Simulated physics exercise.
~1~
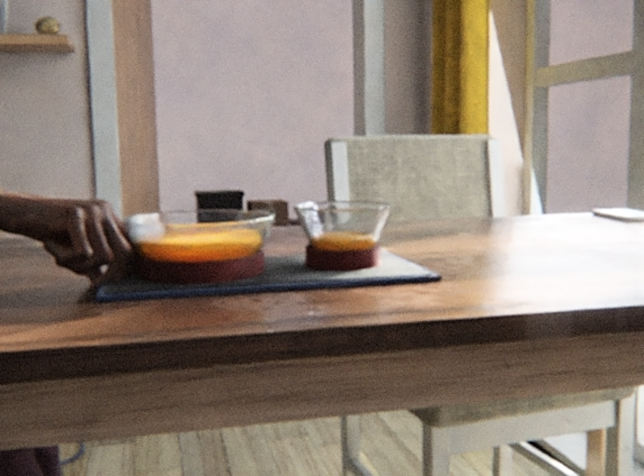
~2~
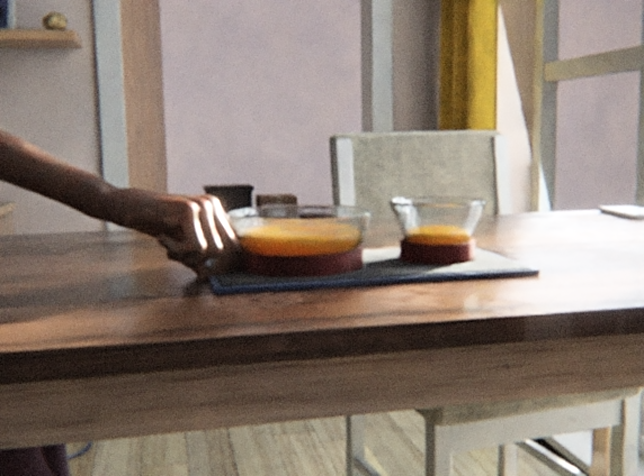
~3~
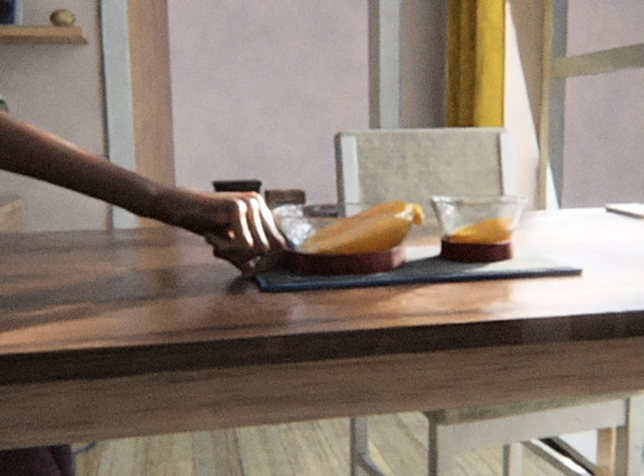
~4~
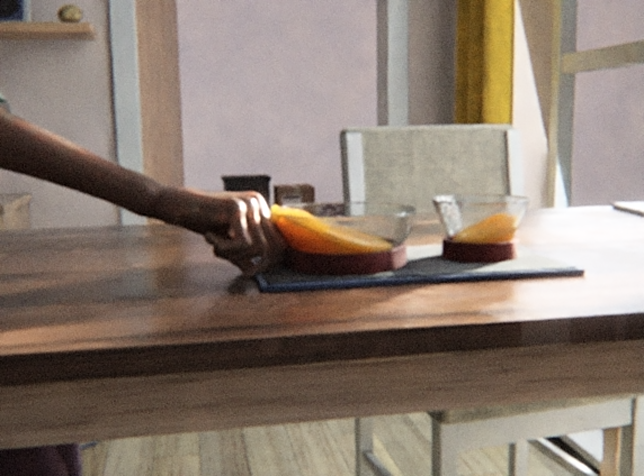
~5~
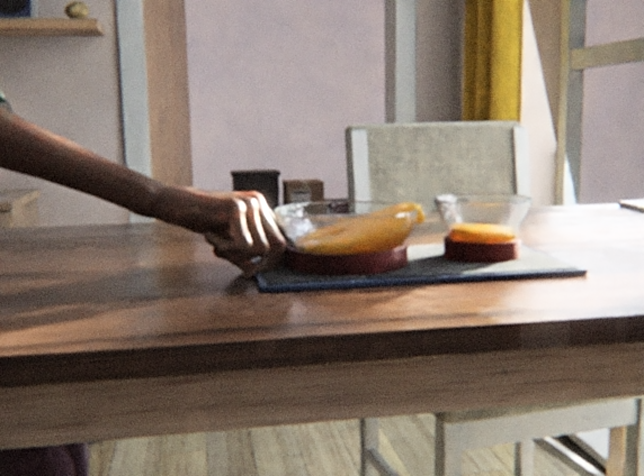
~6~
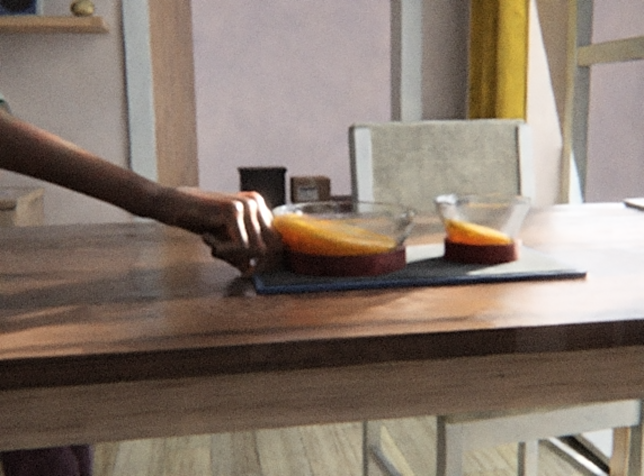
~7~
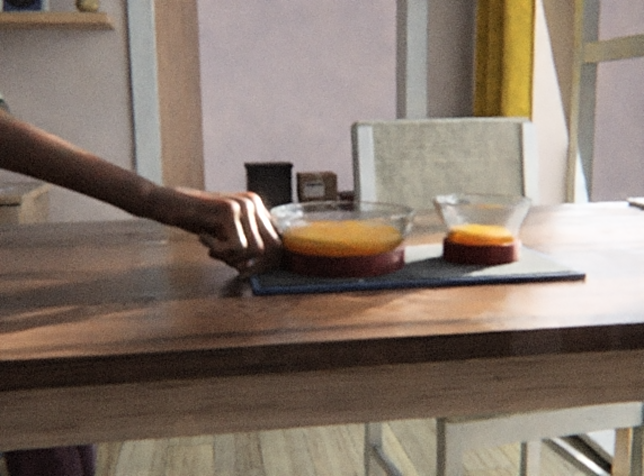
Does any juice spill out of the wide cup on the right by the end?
No, the juice tilts from side to side in the wide cup when the tray stops, but all of it stays inside.
